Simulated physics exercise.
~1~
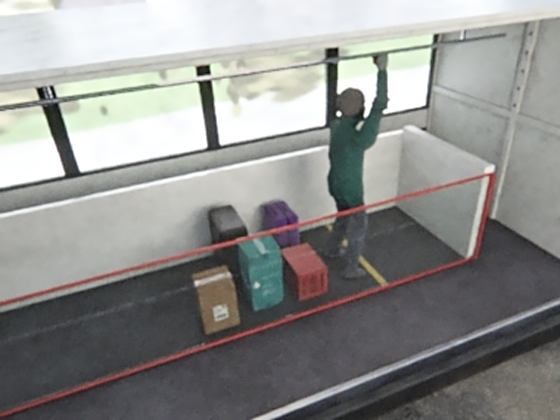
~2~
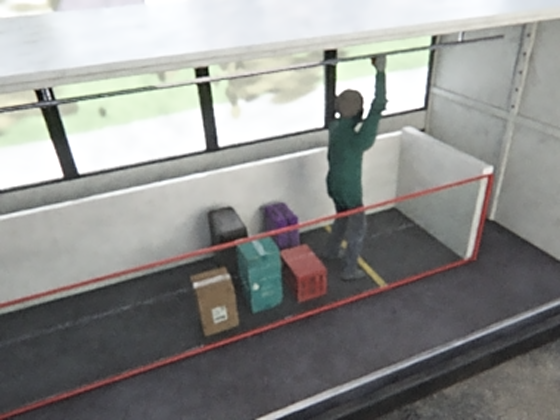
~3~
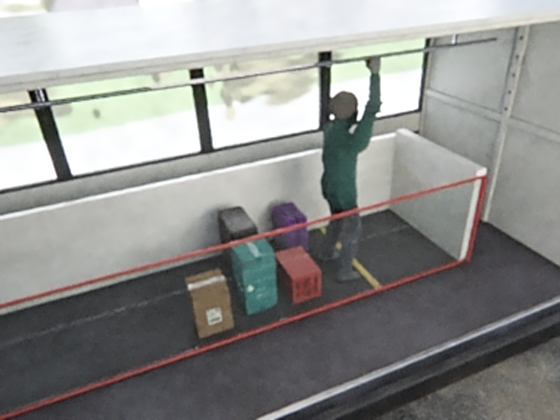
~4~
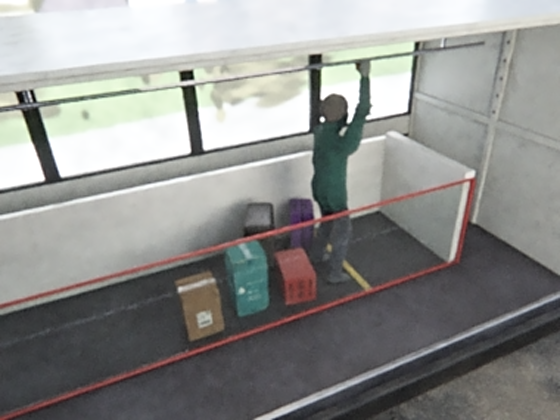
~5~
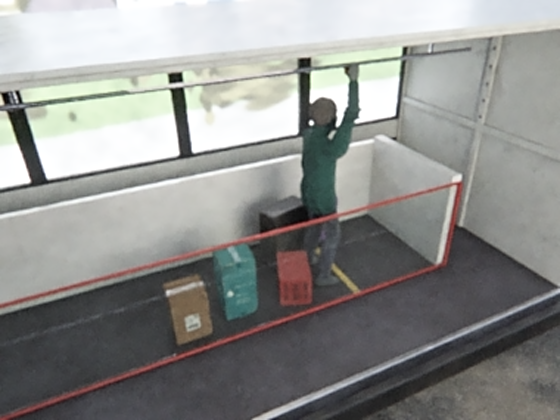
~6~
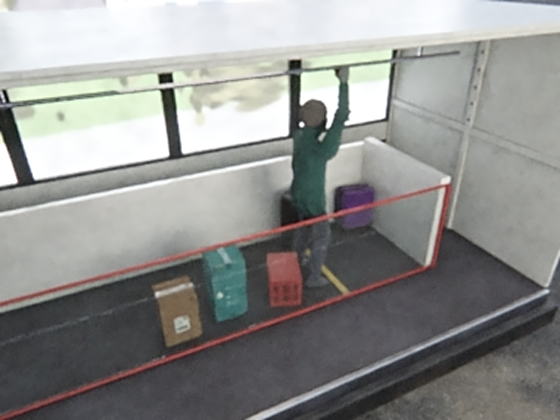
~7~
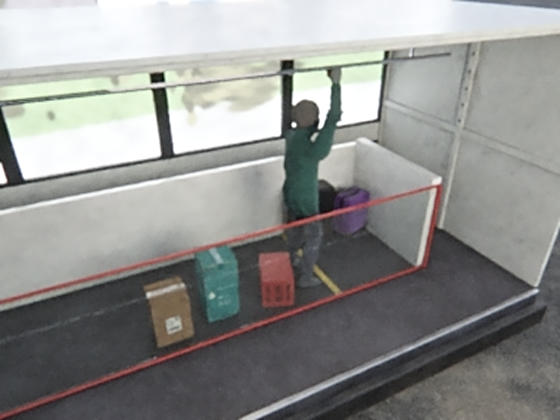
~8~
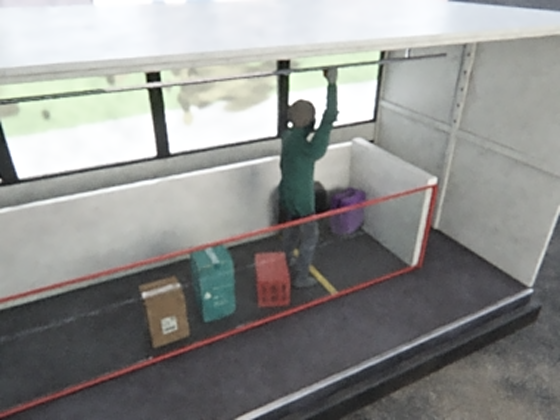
At the start, a person in a green top stands with raised arms gripping an overhead rail in a bus, beside a brown pack, a teal bag, a red crate, and black and purple wheeled cases. The luggage barely moves at first, while the view gradually shifts right. Then the two cases roll right, staying upright as the black one passes behind the person. Both cross the yellow line, with the purple one reaching the low end wall. They settle back slightly, while the crate, teal bag and brown pack remain left of the line.
